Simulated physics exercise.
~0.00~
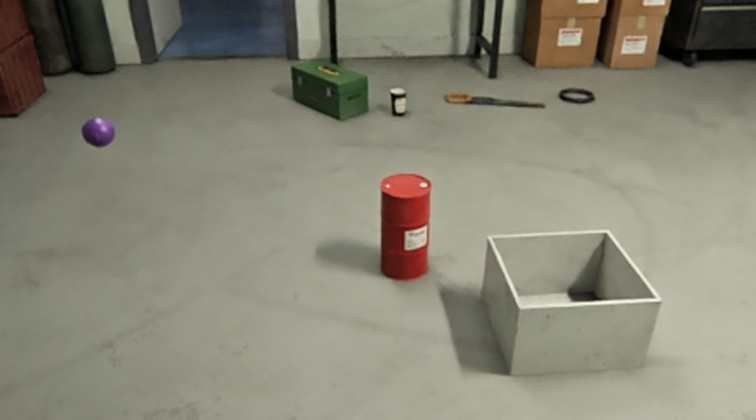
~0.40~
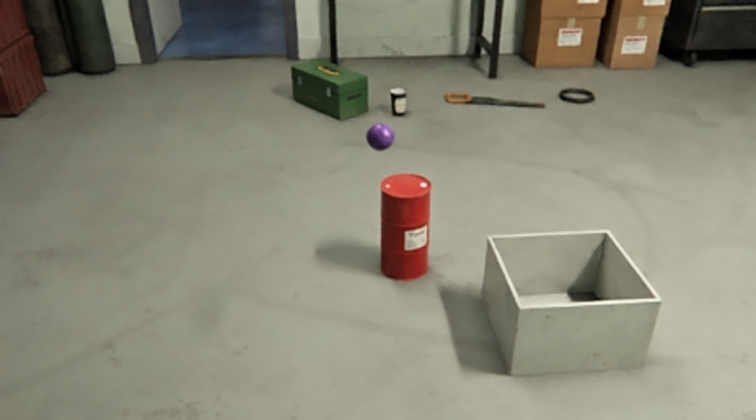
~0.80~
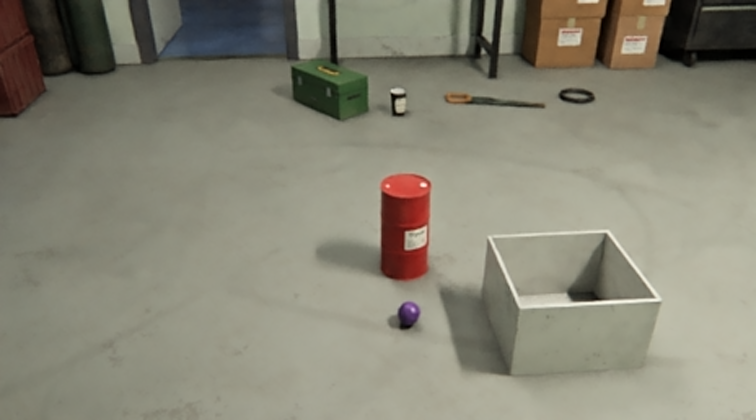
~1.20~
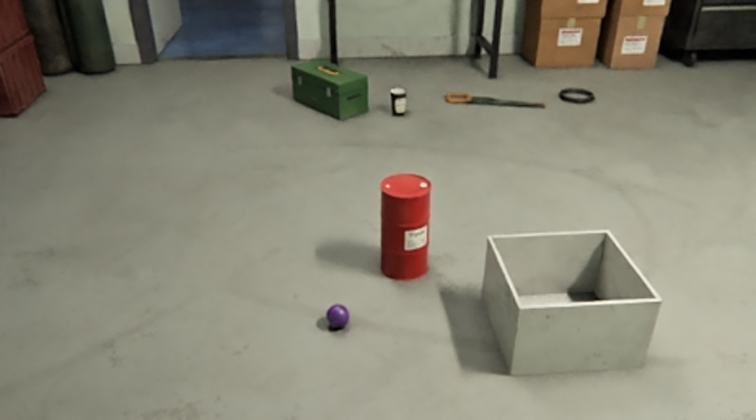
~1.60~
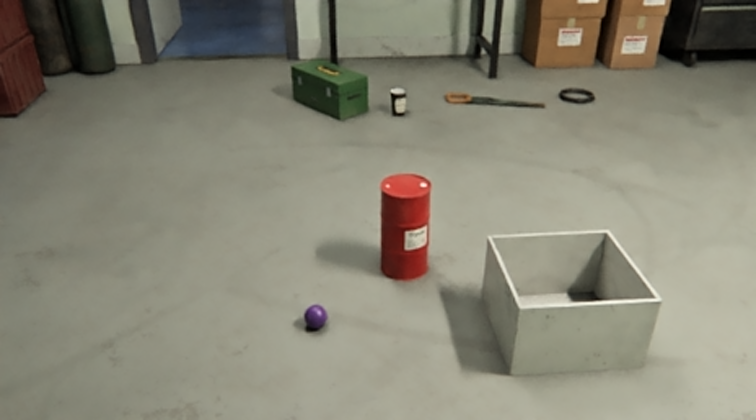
Small purple ball flying past a red canister, landing short of an open gray box and rolling left to end outside it.
